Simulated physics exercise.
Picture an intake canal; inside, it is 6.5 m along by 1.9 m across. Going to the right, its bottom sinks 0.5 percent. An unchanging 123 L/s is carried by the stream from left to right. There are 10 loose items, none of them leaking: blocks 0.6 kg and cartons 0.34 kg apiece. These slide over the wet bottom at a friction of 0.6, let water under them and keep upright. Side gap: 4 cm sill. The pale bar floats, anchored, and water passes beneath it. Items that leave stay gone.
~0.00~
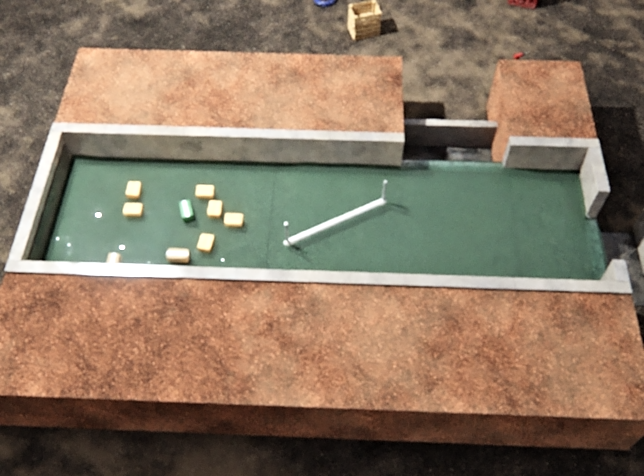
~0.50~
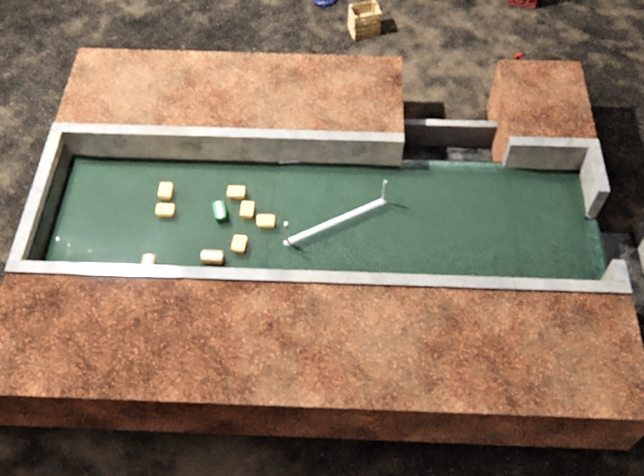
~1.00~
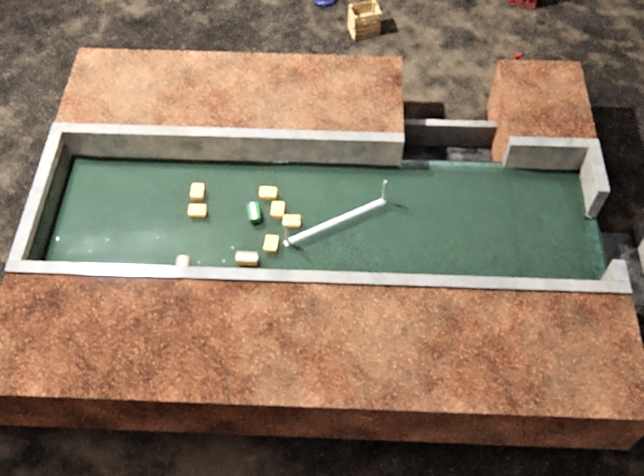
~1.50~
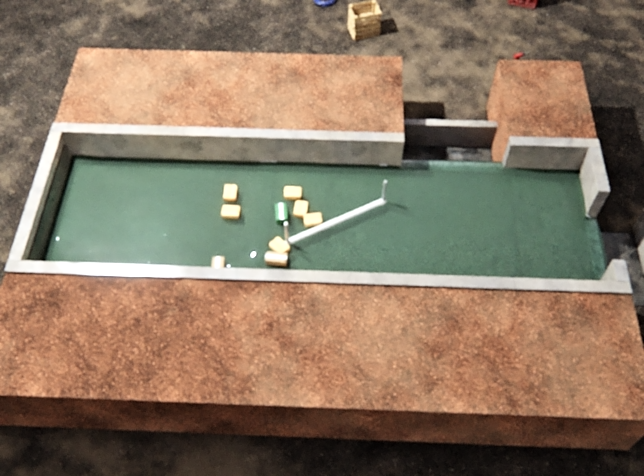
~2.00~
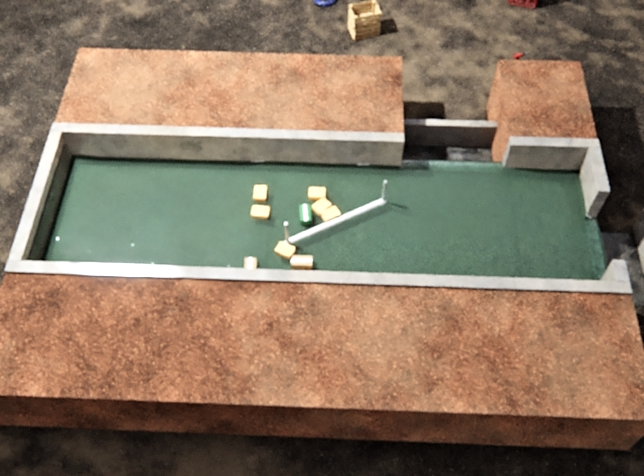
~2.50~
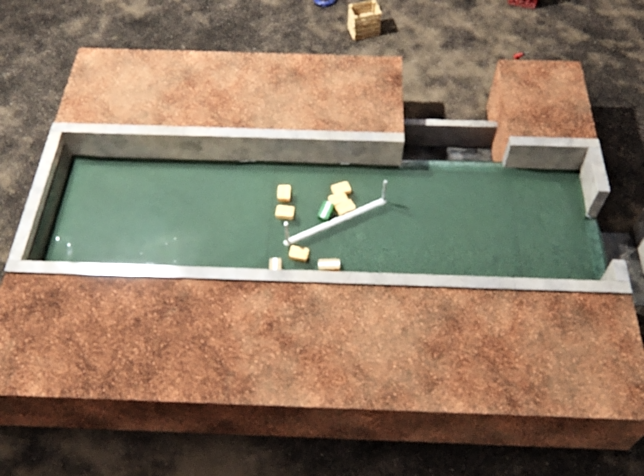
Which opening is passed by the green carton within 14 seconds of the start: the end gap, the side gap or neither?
Side gap.
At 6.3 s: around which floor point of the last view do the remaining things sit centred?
I'd say about (469, 259) in the last view.
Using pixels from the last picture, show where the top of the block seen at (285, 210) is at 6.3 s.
The top should be near pixel (428, 169).
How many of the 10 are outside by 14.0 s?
The count is 10.
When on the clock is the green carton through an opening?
Close to 6.0 s, I'd say.
After 3.5 s the green carton is near (359, 200), 2.1 m from its start, afloat; 0 of 10 are out; 10 afloat.
After 6.3 s the green carton has gone out by the side gap; 5 of 10 are out; 5 afloat.
After 10.0 s the green carton has gone out by the side gap; 8 of 10 are out; 2 afloat.
After 14.0 s the green carton has gone out by the side gap; 10 of 10 are out; 0 afloat.
